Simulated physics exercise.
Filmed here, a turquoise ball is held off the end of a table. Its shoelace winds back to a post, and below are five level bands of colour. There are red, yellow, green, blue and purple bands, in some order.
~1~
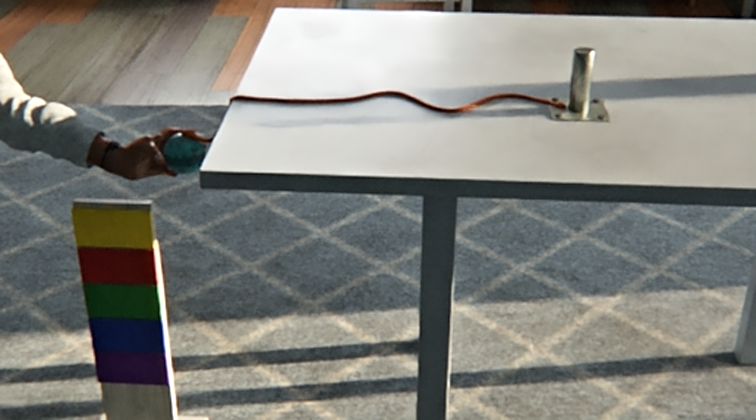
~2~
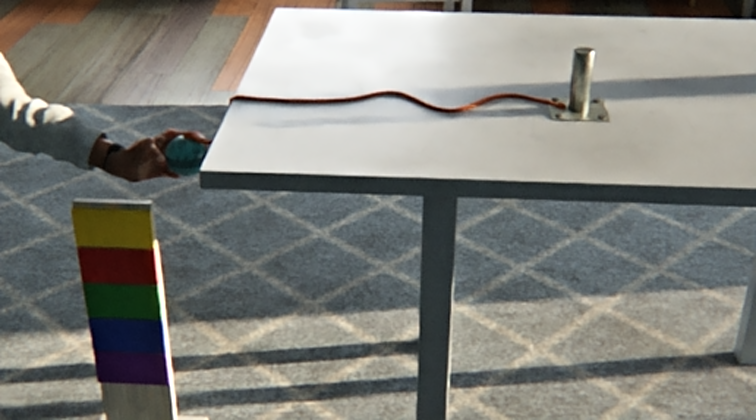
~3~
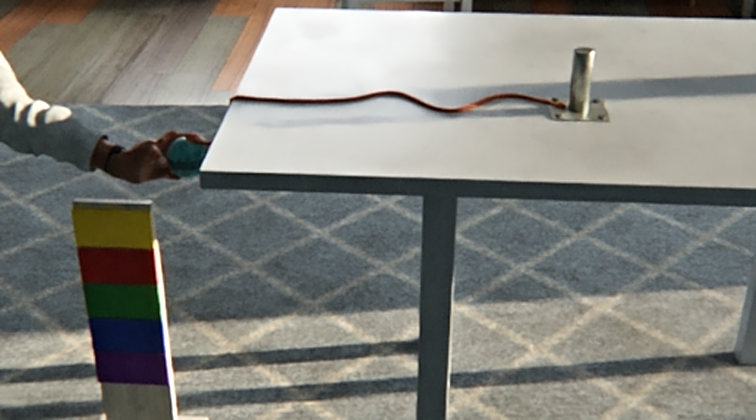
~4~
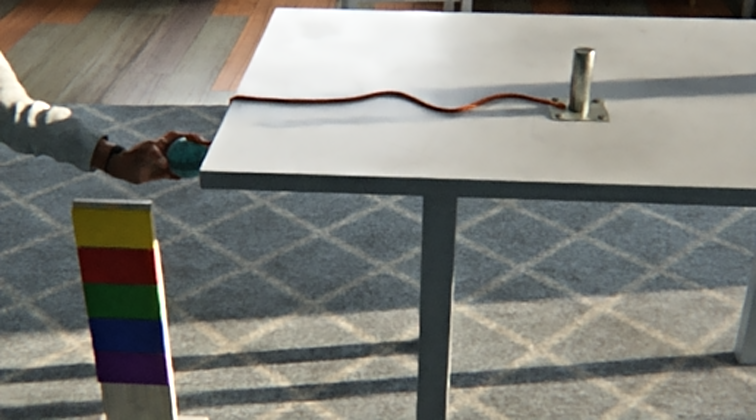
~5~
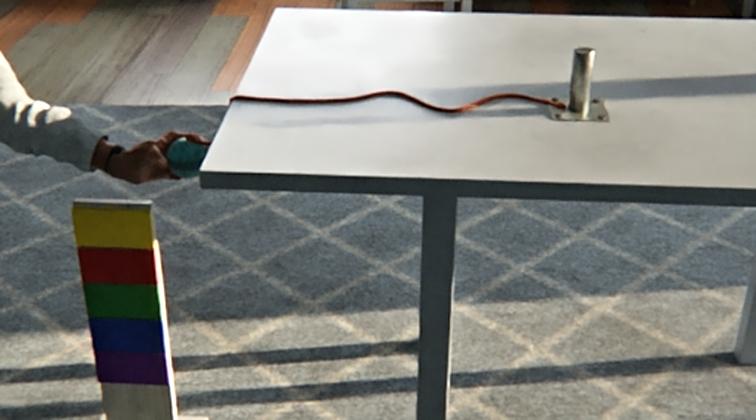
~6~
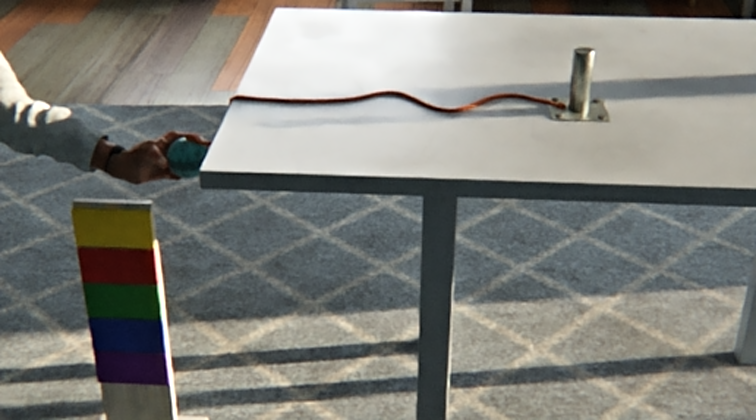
In a sunlit room with patterned grey carpet and a strip of wood flooring, a white table is seen from slightly above by a still camera. A hand reaches in from the left, holding a turquoise ball off the table's end, above a board banded yellow, red, green, blue and purple, while a reddish shoelace winds back to a metal post. The hand and ball shift very slightly, and everything else stays still.
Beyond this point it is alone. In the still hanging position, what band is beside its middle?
Its centre hangs level with the yellow band.
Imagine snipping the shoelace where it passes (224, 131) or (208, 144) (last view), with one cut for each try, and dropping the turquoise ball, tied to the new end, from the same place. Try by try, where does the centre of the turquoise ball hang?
Taking them in turn, near (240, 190) and near (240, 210).
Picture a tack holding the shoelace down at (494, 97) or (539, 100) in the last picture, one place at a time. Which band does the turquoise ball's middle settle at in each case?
In order: Yellow; yellow.
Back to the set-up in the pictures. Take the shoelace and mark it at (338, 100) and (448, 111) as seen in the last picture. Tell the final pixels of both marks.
Final positions are (293, 98) and (423, 103), in that order.
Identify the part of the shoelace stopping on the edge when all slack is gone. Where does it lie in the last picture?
About (277, 100).
A little later, ball near (229, 225); level with yellow.
Next, ball near (240, 233); level with yellow.
When it is over, ball near (243, 234); level with yellow. Its middle rests at the yellow band.
